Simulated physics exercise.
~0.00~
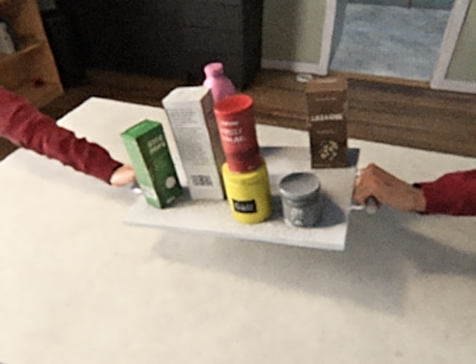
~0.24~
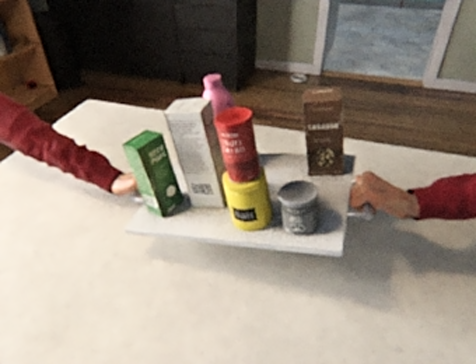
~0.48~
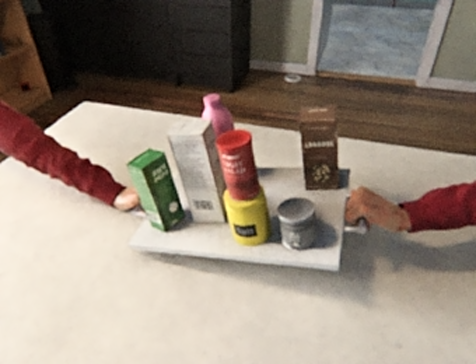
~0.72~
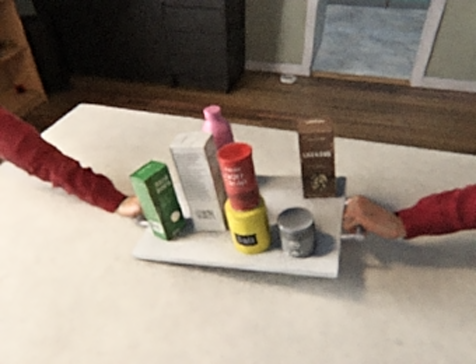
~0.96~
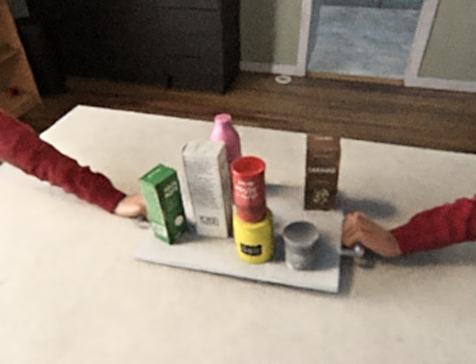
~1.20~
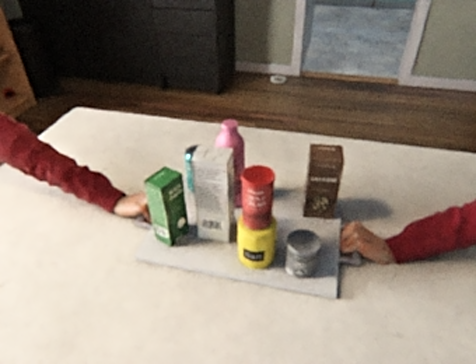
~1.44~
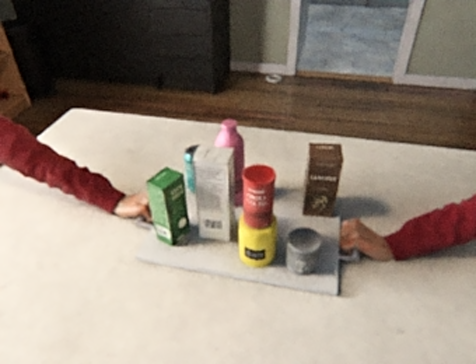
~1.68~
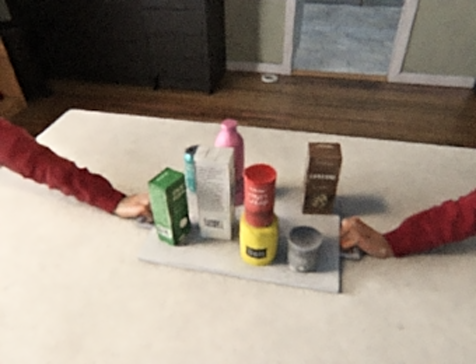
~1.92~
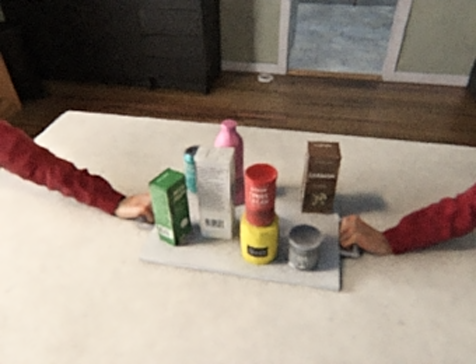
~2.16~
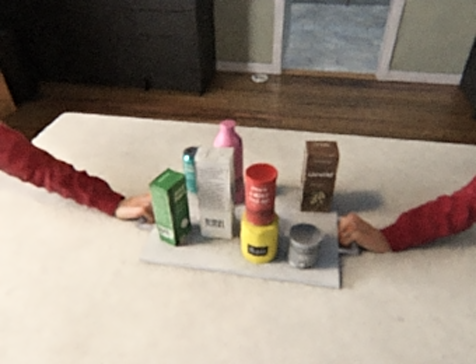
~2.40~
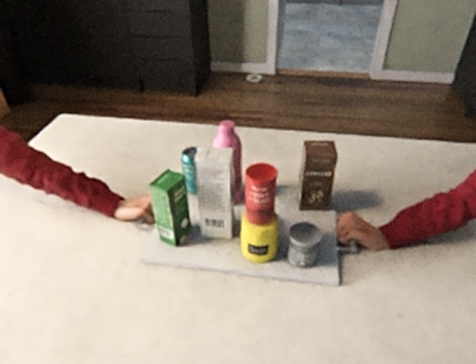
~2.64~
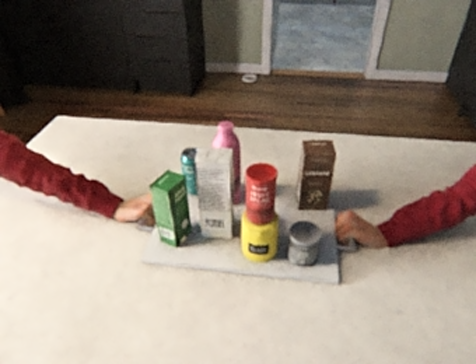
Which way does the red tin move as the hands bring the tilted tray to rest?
The red tin moves down, riding on the tray until it settles on the table.
